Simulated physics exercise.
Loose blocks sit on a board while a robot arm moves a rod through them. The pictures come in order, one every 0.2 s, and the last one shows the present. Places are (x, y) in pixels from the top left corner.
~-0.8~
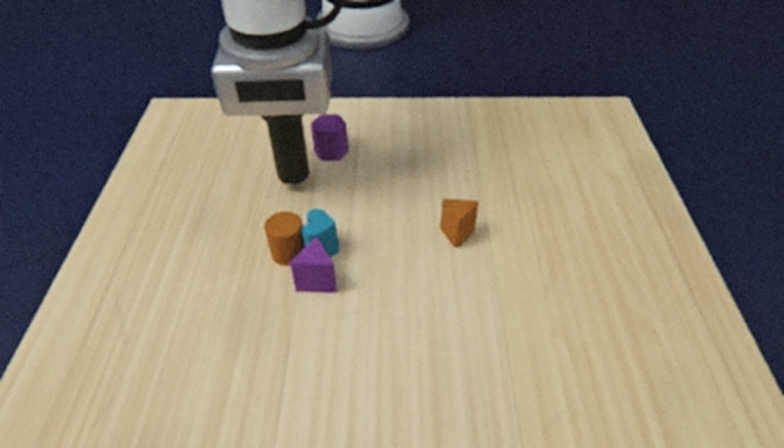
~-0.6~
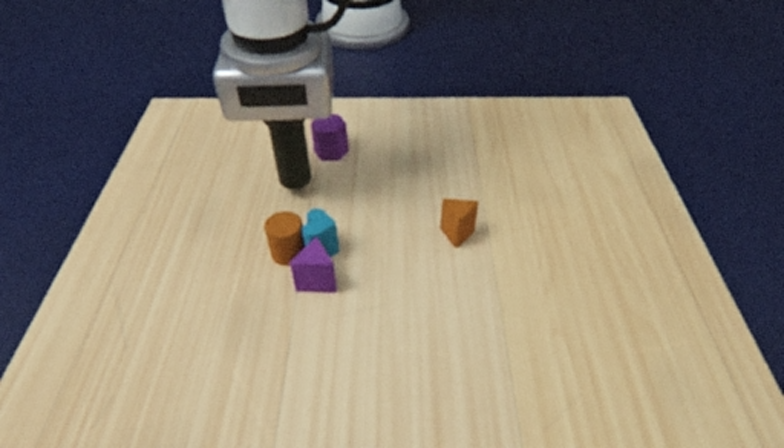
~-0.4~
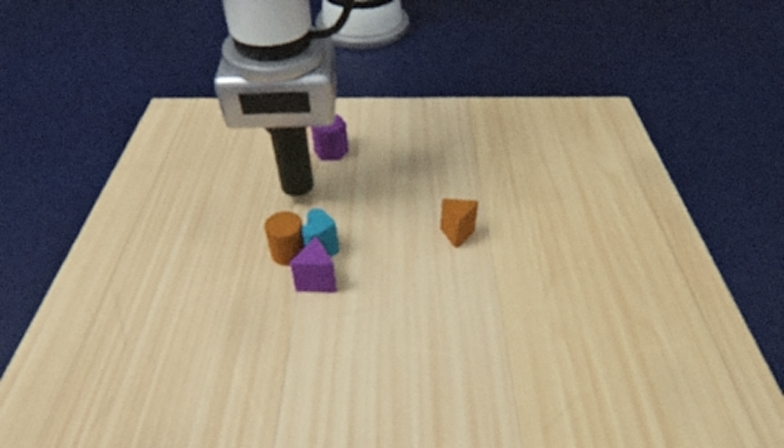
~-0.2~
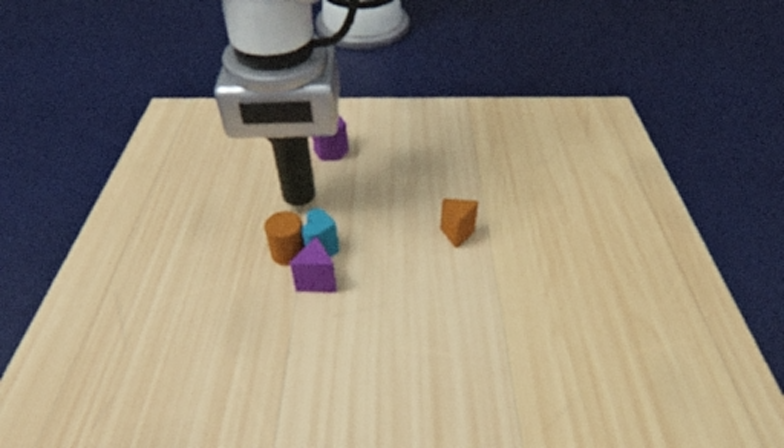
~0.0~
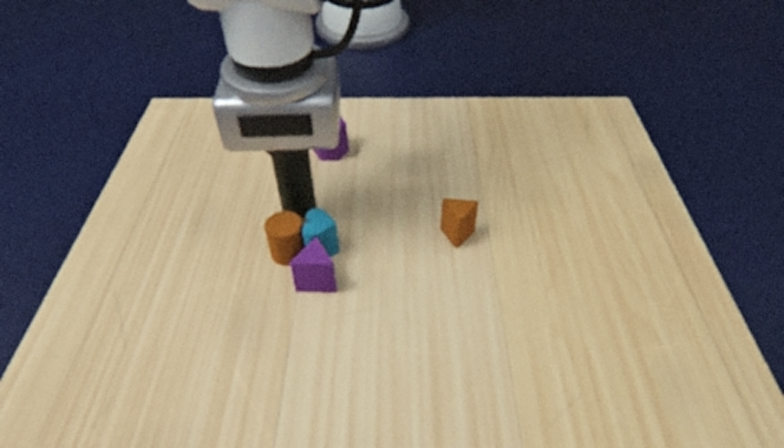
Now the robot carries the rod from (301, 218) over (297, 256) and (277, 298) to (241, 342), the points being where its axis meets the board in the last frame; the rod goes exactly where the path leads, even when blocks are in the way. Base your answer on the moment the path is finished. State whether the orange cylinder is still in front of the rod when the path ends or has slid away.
It stays on the rod's front.
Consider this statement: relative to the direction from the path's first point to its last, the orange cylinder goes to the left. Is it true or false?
That statement is not accurate.
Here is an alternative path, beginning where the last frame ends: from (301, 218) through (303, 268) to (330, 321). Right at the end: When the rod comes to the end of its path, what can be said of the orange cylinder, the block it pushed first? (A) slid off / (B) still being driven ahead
The one that fits is A, slid off.
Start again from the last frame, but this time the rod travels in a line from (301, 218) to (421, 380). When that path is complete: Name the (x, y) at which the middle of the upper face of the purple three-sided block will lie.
It will likely be found at (318, 283).
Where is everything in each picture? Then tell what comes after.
Rod's lower end (294, 174); orange cylinder (283, 223); purple three-sided block (313, 254); turquoise heart-shaped block (318, 221), in the first picture.
Rod (295, 179); blocks still, in the second picture.
Rod (298, 186); blocks still, in the third picture.
Rod (299, 195); blocks still, in the fourth picture.
Rod (299, 207); orange cylinder (283, 223); purple three-sided block (313, 254); turquoise heart-shaped block (318, 221), in the fifth picture.
On the path given first. One third of the way, rod (294, 246); orange cylinder (269, 253); purple three-sided block (314, 257), turned 10° clockwise; turquoise heart-shaped block (324, 225).
Two thirds of the way, rod (274, 288); orange cylinder (235, 294); purple three-sided block (315, 260); turquoise heart-shaped block (324, 225).
At the end, rod (238, 332); orange cylinder (186, 330); purple three-sided block (315, 260); turquoise heart-shaped block (324, 225).
